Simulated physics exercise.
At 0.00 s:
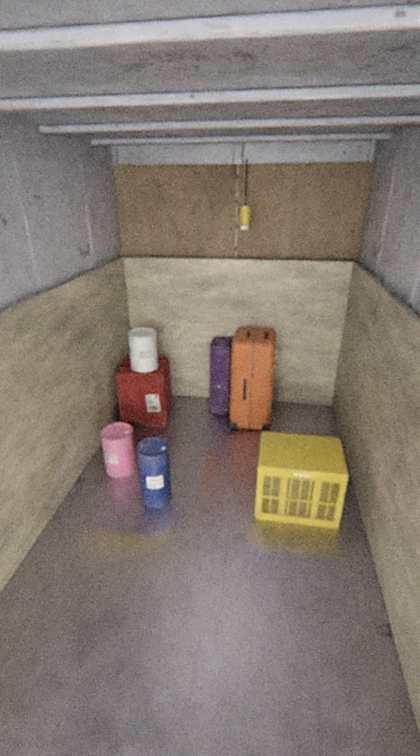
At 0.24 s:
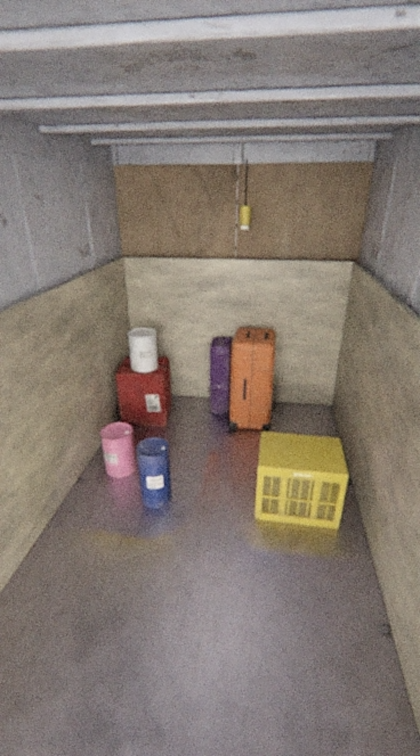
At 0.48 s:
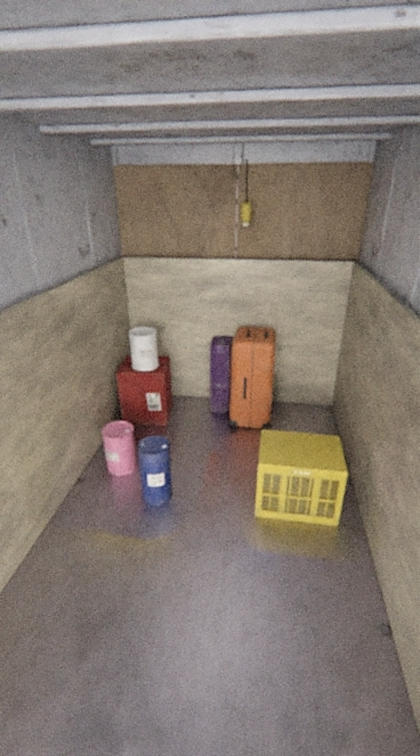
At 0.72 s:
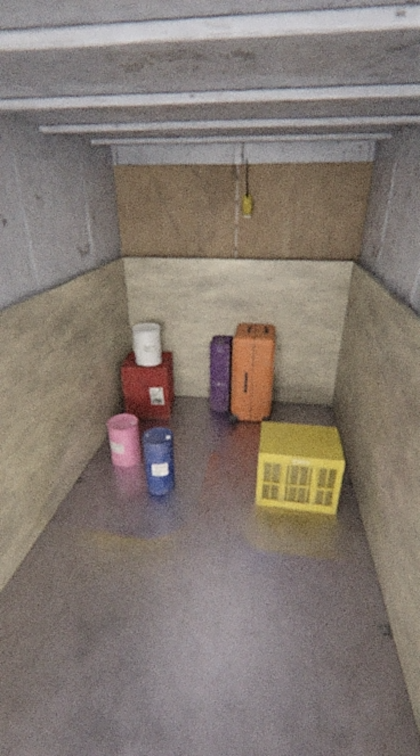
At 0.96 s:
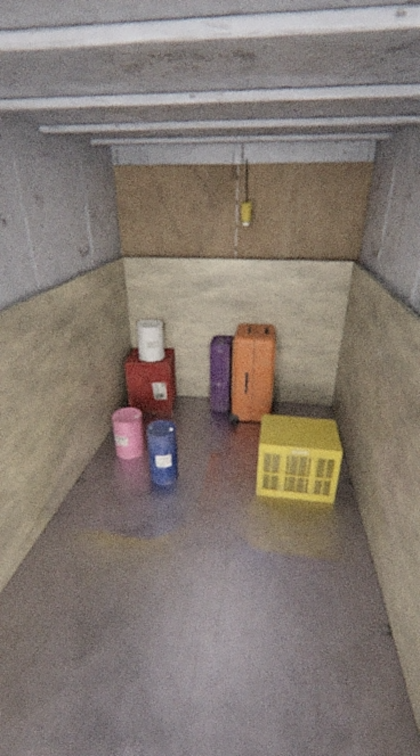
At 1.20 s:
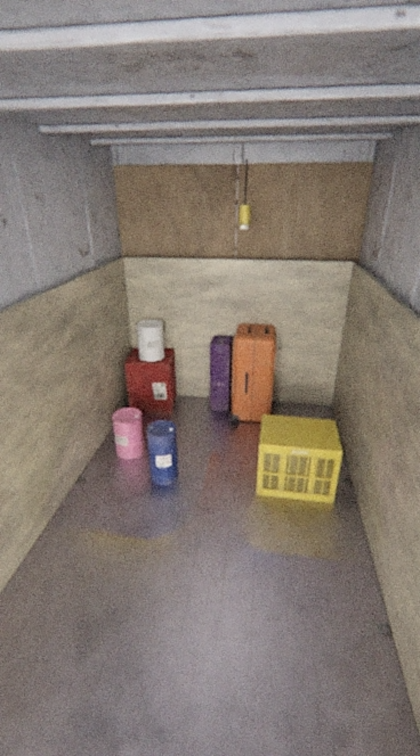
At the start, canisters, boxes, an orange case and a yellow chest stand apart in a van's load bay, barely changing. Then the canisters, red box and chest slide a short way towards the bulkhead, the orange case shifts slightly, and the hanging lamp swings away and back as the load settles into stillness.
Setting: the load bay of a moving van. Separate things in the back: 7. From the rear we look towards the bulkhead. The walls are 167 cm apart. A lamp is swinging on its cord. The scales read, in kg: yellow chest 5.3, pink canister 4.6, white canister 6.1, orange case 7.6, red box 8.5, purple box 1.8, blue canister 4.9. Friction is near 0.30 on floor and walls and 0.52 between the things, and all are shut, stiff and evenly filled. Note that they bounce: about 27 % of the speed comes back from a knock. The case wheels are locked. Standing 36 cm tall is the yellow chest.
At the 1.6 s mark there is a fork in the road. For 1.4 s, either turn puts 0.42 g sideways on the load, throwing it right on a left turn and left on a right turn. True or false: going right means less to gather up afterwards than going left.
True.
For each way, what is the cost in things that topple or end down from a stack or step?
Steering left costs 2, steering right costs 0.
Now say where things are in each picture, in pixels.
The first picture shows steady run; yellow chest (298, 478); pink canister (119, 450).
The second picture shows load feels 0.24 g forwards; red box (146, 391); purple box (221, 376).
The third picture shows load feels 0.43 g forwards; blue canister (156, 471) slid 2 cm; white canister (144, 349) slid 2 cm.
The fourth picture shows load feels 0.31 g forwards; white canister (148, 344) slid 11 cm; orange case (253, 373) slid 10 cm.
The fifth picture shows steady run; white canister (151, 341) slid 19 cm; purple box (221, 373) slid 4 cm.
The sixth picture shows steady run; yellow chest (296, 457) slid 19 cm; pink canister (129, 433) slid 19 cm.
Turning left. At 2.30 s, load feels 0.42 g right; pink canister slid 23 cm near (149, 435); yellow chest slid 23 cm near (319, 459); purple box leaning 18°.
After 2.60 s, load feels 0.42 g right; pink canister slid 41 cm near (182, 438); yellow chest slid 23 cm near (319, 459); purple box leaning 50°.
After 3.00 s, steady run; white canister now down from a stack or step; pink canister slid 81 cm near (247, 443); yellow chest slid 23 cm near (319, 459).
At rest (4.1 s), down from a stack or step, white canister; tipped over in the back, purple box; not toppled but over 15 cm from the start, yellow chest, pink canister, orange case, red box and blue canister. Seen from the same camera at the end, yellow chest near (319, 459), pink canister near (265, 445).
Turning right instead, nothing is lost, 0 of 7 in all.
